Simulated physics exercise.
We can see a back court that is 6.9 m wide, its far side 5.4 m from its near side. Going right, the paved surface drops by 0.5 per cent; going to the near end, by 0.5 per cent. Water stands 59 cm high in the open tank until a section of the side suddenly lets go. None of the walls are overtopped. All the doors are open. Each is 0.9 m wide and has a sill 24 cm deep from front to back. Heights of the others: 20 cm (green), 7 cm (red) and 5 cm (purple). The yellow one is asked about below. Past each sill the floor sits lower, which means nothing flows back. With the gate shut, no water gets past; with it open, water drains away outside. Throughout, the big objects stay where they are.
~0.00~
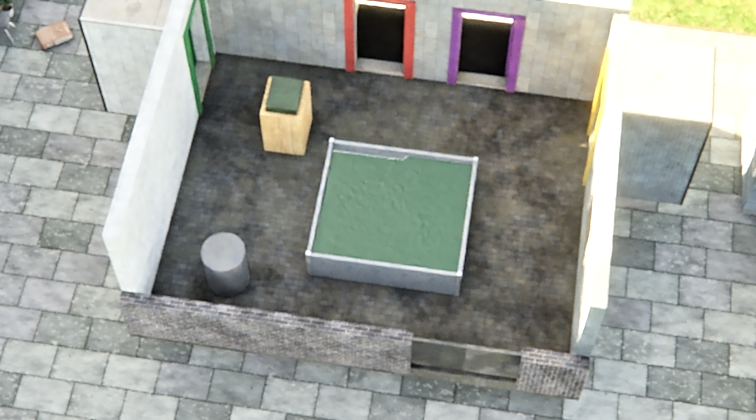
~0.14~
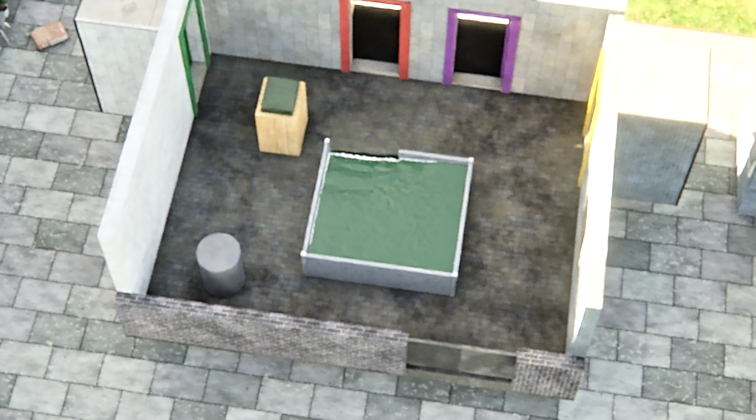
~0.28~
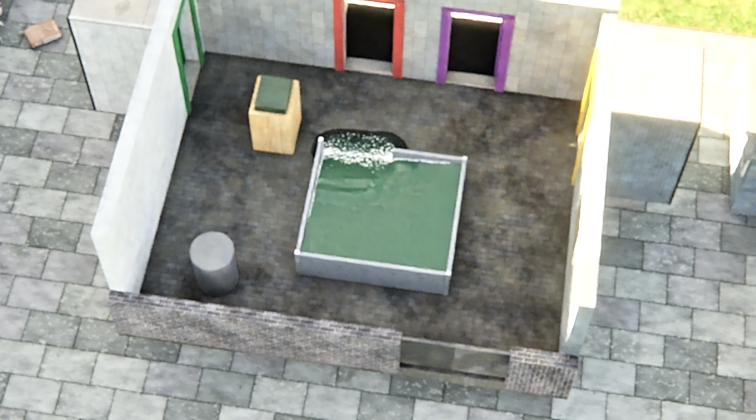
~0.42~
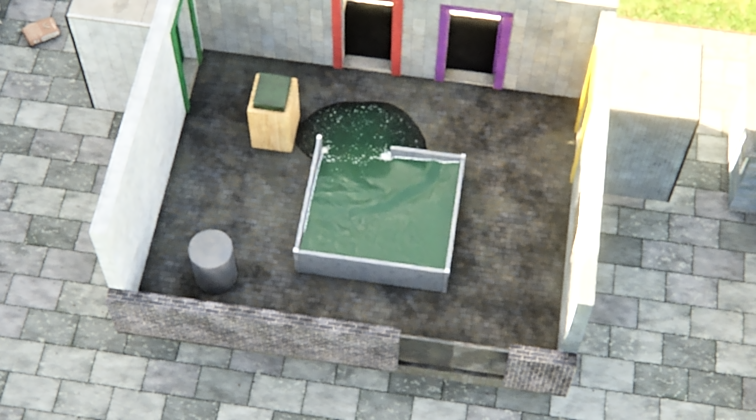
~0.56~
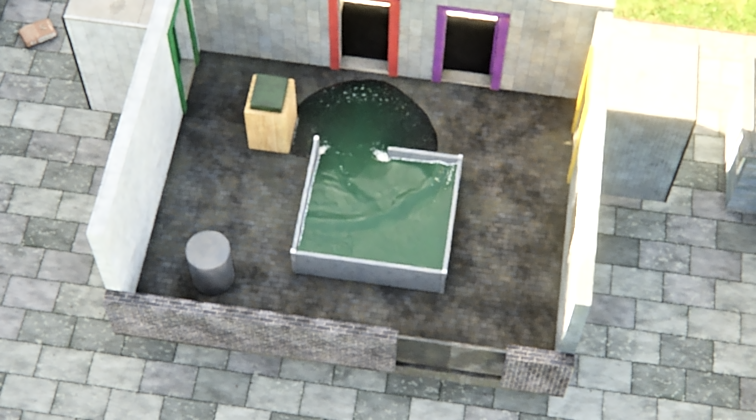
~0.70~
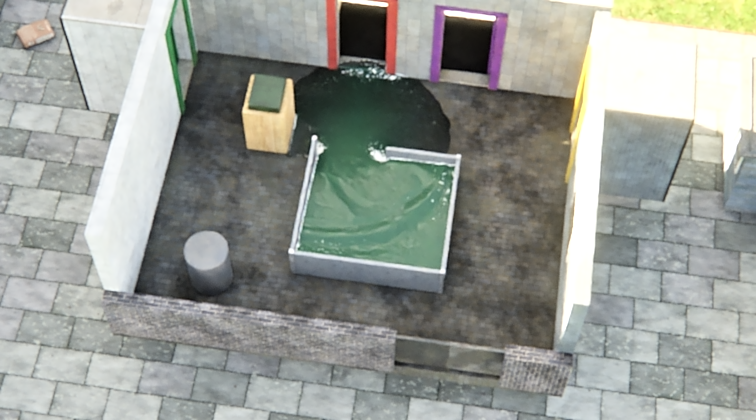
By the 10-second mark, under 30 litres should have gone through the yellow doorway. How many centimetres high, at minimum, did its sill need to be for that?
It needed to be about 8 cm high.
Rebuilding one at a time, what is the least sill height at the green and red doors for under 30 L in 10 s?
You'd want some 15 cm at green and some 29 cm at red.
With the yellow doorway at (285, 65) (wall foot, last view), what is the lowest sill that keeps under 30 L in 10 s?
Roughly 19 cm, give or take.
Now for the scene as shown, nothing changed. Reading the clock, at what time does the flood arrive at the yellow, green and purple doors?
Arrival times - yellow: 2.6 s; green: 2.0 s; purple: 1.1 s.
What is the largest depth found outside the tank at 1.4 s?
About 31 cm.
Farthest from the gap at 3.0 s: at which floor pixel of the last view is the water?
The farthest wet point sits near (572, 106).
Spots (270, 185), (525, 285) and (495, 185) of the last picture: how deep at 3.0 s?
About 0, 0 and 0 cm respectively.
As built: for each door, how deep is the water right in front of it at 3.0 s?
Centimetres: Yellow = 10, green = 21, red = 26, purple = 9.
After 1.4 s water covers 15 % of the floor, deepest (31 cm) near (339, 152); it has not reached the yellow door.
After 3.0 s water covers 35 % of the floor, deepest (26 cm) near (206, 59); 10 cm at the yellow door, 0 litres in over its 22 cm sill.
After 10.0 s water covers 95 % of the floor, deepest (12 cm) near (375, 318); 8 cm at the yellow door, 0 litres in over its 22 cm sill.
At the yellow door as built, the water arrived by 2.7 s and peaked near 14 cm at 3.4 s.
Run again over the same 10 s with other heights there, 63 litres in over 6.5 cm, 20 litres over 9 cm. The limit of 30 litres is kept from about 8 cm up.
